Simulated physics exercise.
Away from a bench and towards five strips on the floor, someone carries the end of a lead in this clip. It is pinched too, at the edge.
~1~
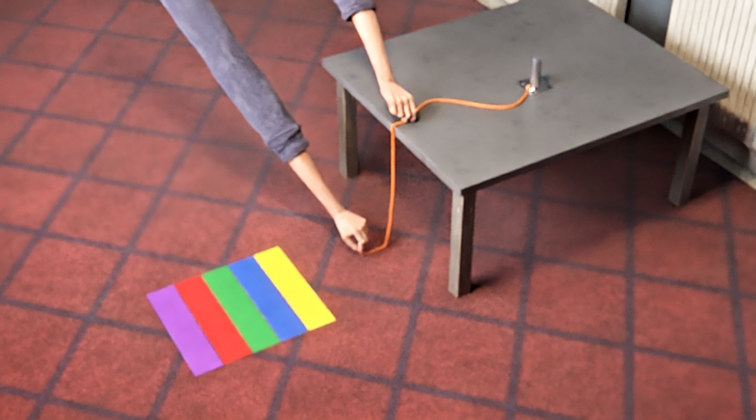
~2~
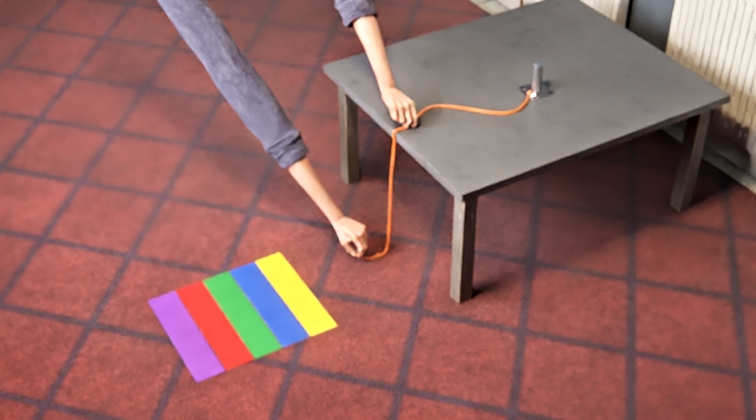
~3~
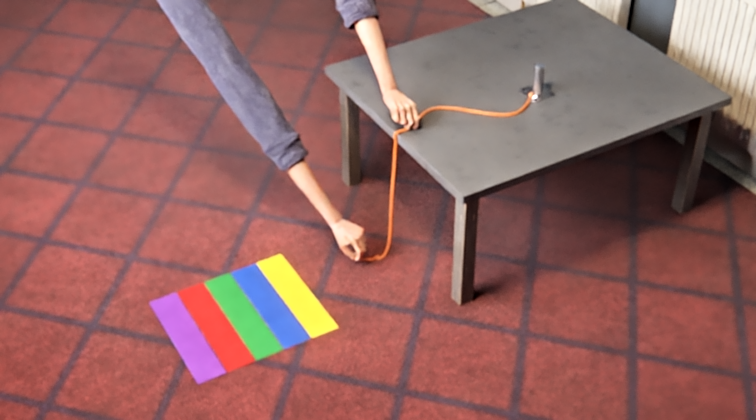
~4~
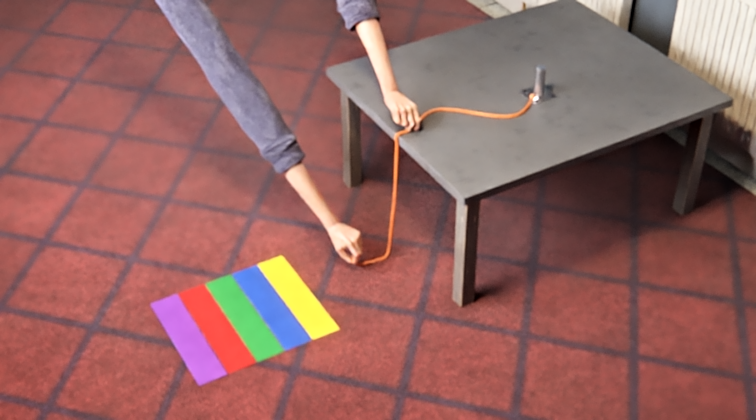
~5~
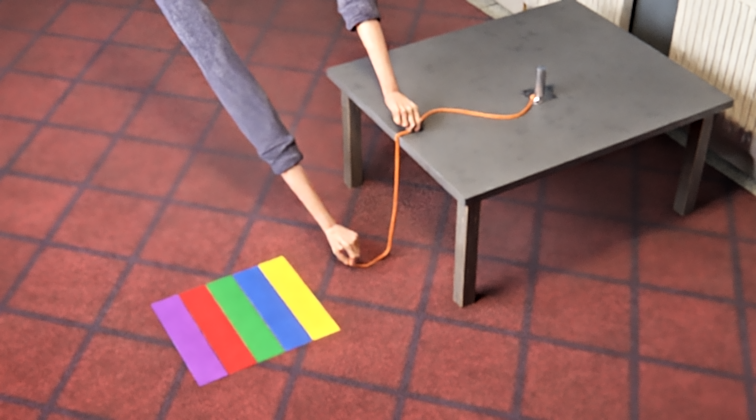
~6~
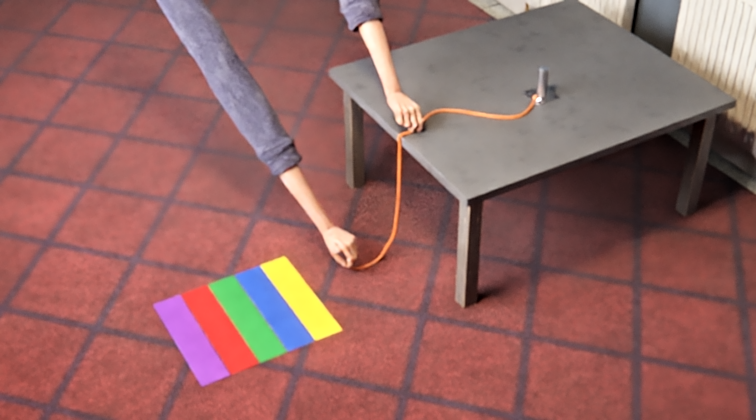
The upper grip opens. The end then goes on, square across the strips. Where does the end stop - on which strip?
On the green strip.
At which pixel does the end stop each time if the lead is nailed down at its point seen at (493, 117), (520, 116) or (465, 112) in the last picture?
It ends up near (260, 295) the first time, (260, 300) the second and (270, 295) the third.
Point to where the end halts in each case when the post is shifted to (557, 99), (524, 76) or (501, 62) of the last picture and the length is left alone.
Approximate places, in that order: (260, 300), (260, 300), (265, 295).
Soon after, end near (295, 285); over yellow.
After that, end near (265, 296); over blue.
At the stop, end near (246, 303); over green. It gets as far as the green strip.
